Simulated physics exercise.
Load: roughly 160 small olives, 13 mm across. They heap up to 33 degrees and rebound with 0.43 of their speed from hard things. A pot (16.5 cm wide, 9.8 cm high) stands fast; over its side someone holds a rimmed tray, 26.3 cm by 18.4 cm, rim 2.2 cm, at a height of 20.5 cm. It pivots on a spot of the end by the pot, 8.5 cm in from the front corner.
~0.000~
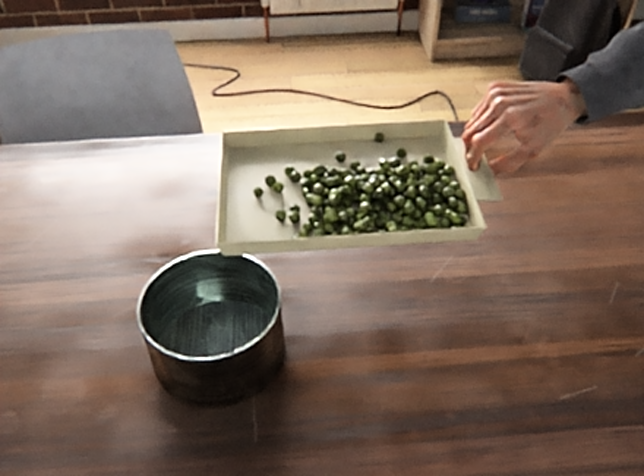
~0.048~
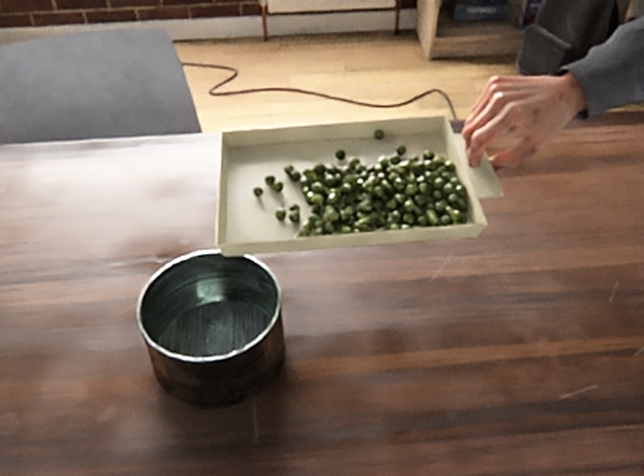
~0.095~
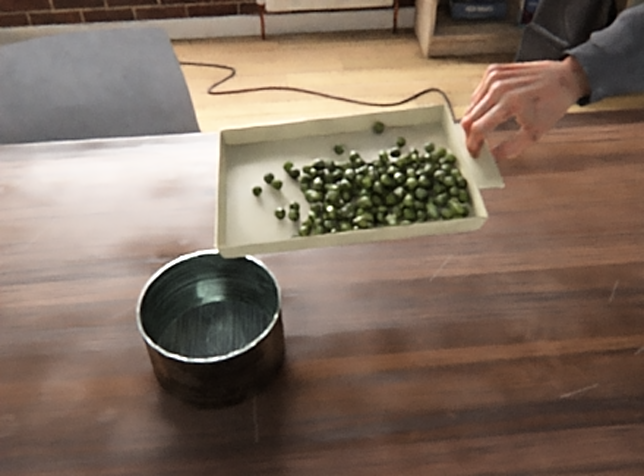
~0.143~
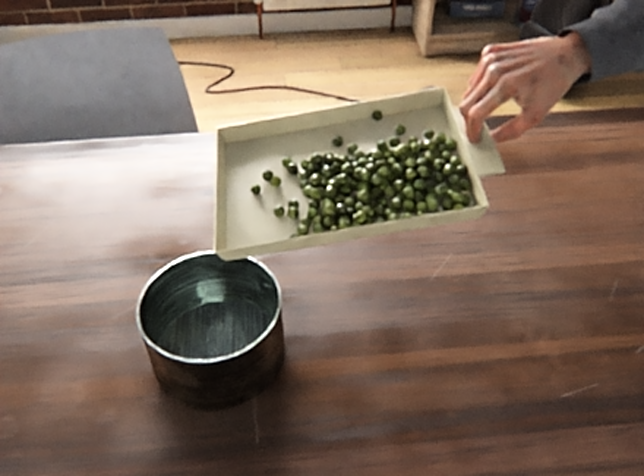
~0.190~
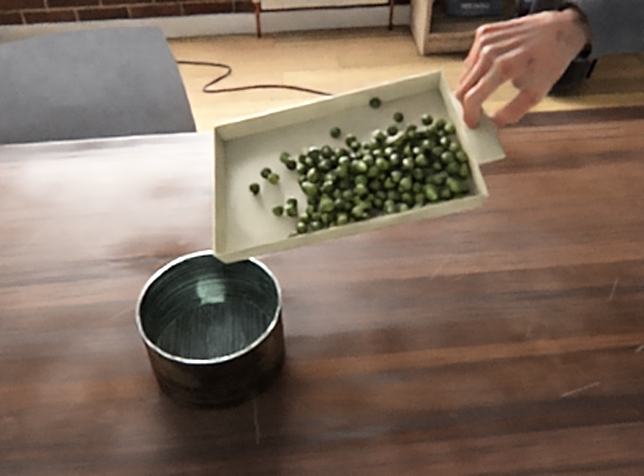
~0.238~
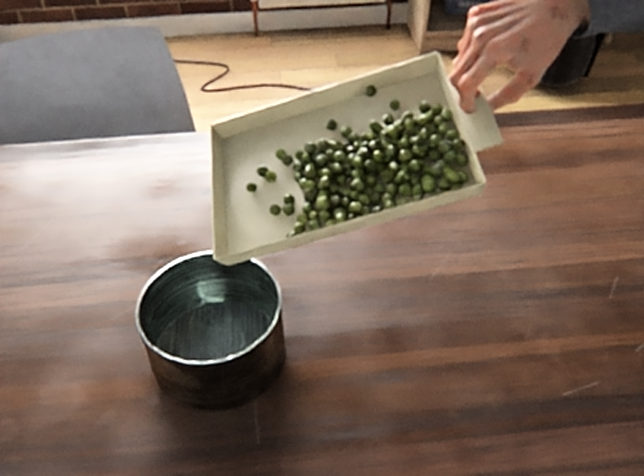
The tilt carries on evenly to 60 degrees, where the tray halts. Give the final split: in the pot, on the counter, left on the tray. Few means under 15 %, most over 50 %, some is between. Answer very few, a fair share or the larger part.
Pot a fair share, counter very few, tray the larger part.
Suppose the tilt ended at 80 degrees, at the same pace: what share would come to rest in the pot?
Then about 85 per cent.
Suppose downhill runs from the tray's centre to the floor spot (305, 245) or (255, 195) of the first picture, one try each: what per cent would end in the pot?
About 5 and 25 per cent.
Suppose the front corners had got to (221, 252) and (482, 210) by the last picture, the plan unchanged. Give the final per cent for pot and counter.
Pot 5, counter 5.
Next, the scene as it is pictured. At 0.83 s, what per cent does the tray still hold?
Roughly 70 per cent.
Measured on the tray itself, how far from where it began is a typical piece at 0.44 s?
Some 3 cm.
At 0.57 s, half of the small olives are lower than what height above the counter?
Roughly 26 cm.
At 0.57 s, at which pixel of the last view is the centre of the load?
Around (277, 185).
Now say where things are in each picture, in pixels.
The first frame shows tray tilt 0 degrees, front corners at (222, 240) and (479, 224); middle of the pieces at (370, 197); pot at (210, 301).
The second frame shows tray tilt 1 degrees, front corners at (222, 241) and (480, 221); middle of the pieces at (370, 196).
The third frame shows tray tilt 4 degrees, front corners at (221, 243) and (481, 213), lowest corner left front; middle of the pieces at (370, 191).
The fourth frame shows tray tilt 9 degrees, front corners at (220, 247) and (481, 202), lowest corner left front; middle of the pieces at (369, 183).
The fifth frame shows tray tilt 14 degrees, front corners at (219, 250) and (480, 191), lowest corner left front; middle of the pieces at (367, 176).
The sixth frame shows tray tilt 19 degrees, front corners at (219, 253) and (478, 180), lowest corner left front; middle of the pieces at (364, 168); pot at (209, 304). The tray's pace is about 105 degrees a second.
After 0.44 s, tilt 41 degrees; the tray holds 100 %, the pot 0 %.
Then, at 0.57 s, tilt 54 degrees; the tray holds 100 %, the pot 0 %.
After 0.83 s, tilt 60 degrees; the tray holds 70 %, the pot 15 %.
By 2.0 s all is still; pot 35 %, counter 5 %, tray 60 %.
